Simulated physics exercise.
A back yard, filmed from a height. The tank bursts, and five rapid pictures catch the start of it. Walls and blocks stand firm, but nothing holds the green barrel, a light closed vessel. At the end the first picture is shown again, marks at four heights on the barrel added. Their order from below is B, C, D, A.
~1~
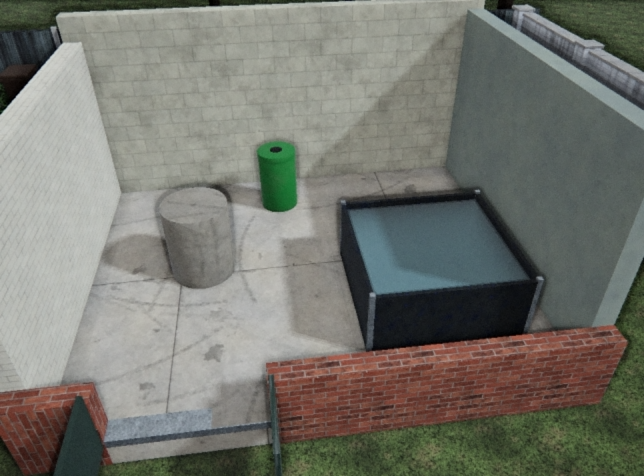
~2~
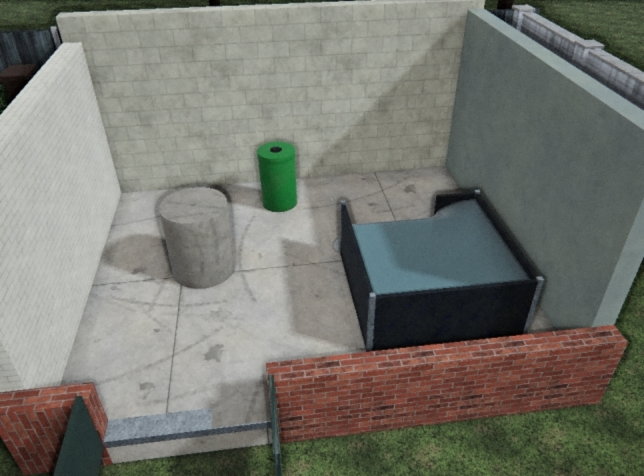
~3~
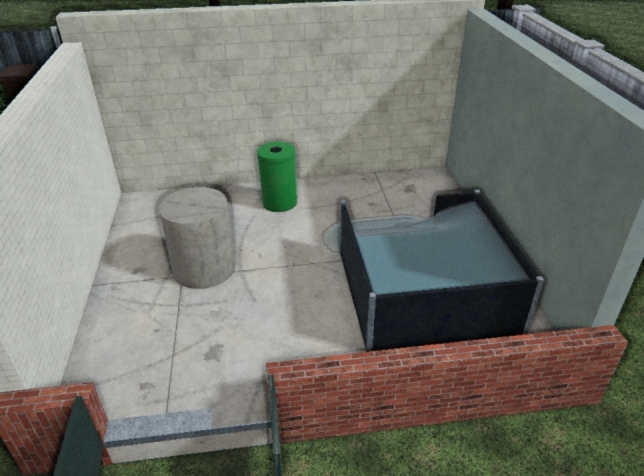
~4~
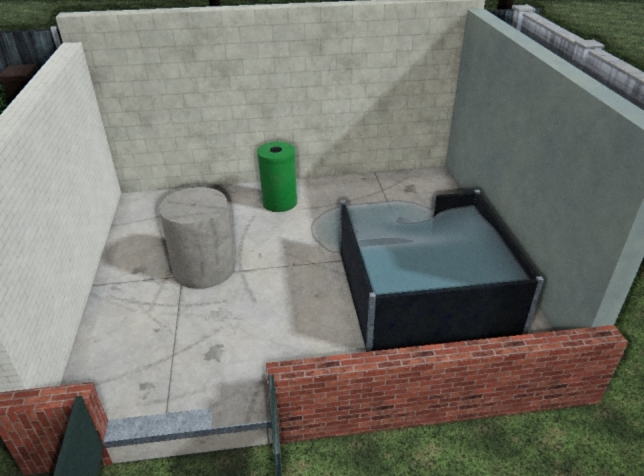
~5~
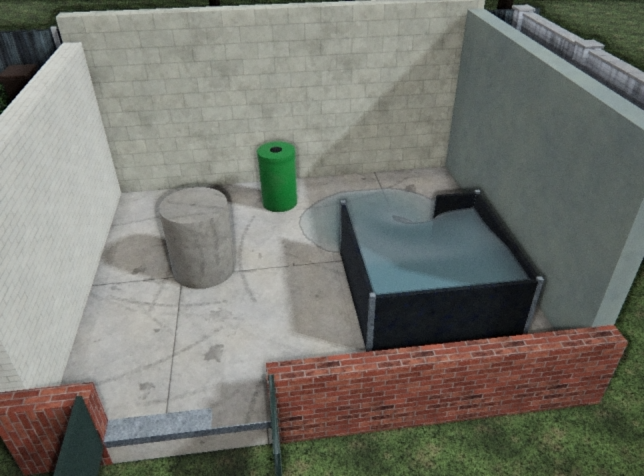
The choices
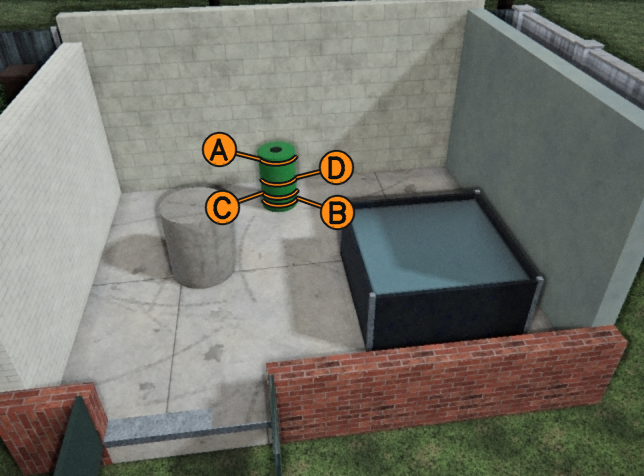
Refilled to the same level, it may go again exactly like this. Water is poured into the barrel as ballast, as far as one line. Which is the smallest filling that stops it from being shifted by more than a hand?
Take D.
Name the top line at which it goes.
Here it is line C.
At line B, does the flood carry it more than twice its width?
Yes.
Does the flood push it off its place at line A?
No, not at all.
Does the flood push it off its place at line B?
Yes, it does.
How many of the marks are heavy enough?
Two of the four.
In orange, A at (278, 163); B at (281, 205); C at (280, 197); D at (280, 184); from the bottom up B, C, D, A.
With A, it does not move.
With B, it is pushed about 6 times its own width away.
With C, it is pushed about twice its own width away.
With D, it does not move.
